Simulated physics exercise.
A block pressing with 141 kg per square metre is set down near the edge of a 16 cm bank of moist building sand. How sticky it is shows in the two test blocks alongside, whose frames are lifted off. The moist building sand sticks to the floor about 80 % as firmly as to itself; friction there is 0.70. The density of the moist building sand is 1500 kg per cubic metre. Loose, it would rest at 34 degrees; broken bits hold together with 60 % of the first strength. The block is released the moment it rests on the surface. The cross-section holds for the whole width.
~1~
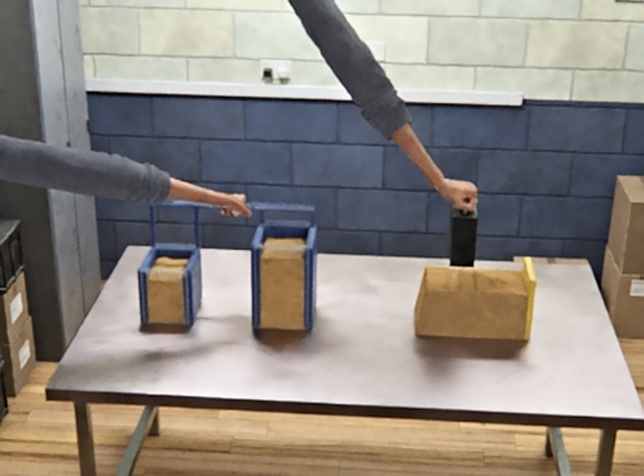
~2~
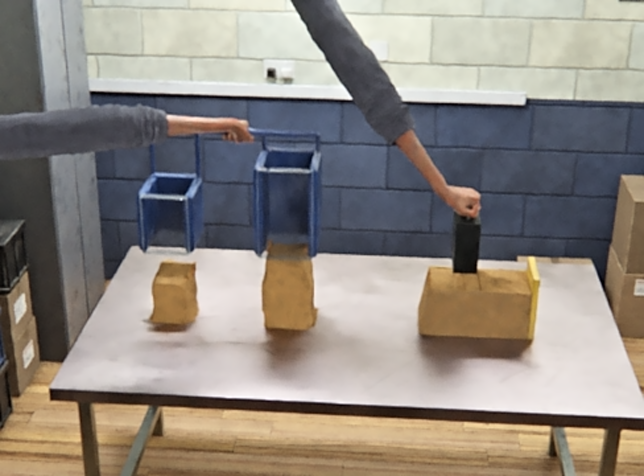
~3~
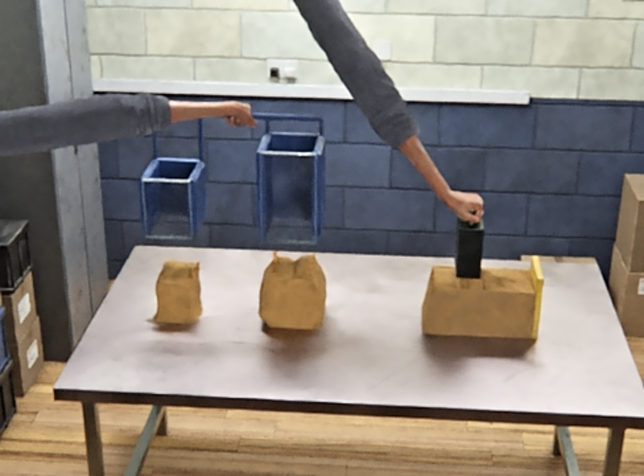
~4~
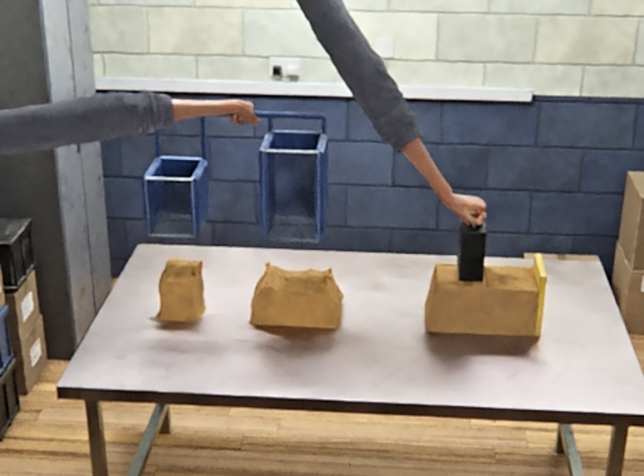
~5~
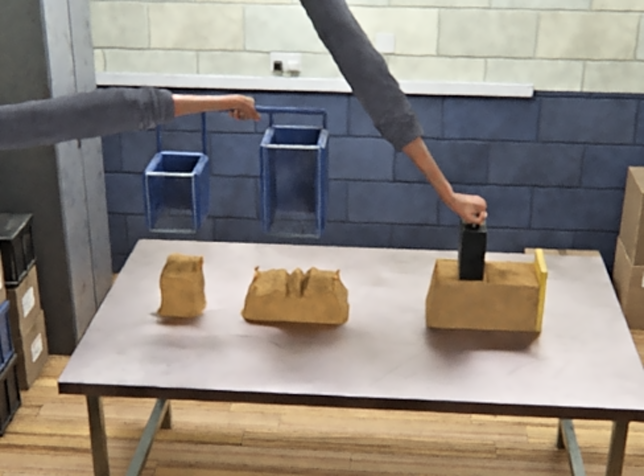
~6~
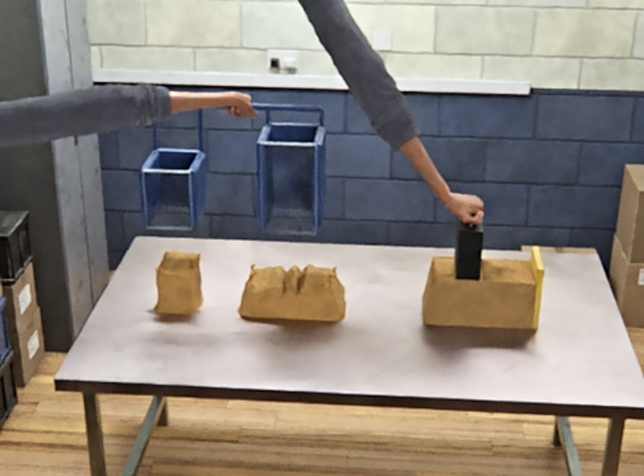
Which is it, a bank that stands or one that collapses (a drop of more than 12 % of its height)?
It gives.
Last picture + 0.15 s, the block is down by 2 % of the bank's height and stands upright.
Last picture + 0.34 s, the block is down by 3 % of the bank's height and leans 2 degrees.
Last picture + 0.52 s, the block is down by 4 % of the bank's height and leans 3 degrees.
Last picture + 0.70 s, the block is down by 4 % of the bank's height and leans 4 degrees.
Last picture + 2.00 s, the block is down by 99 % of the bank's height and leans 90 degrees.
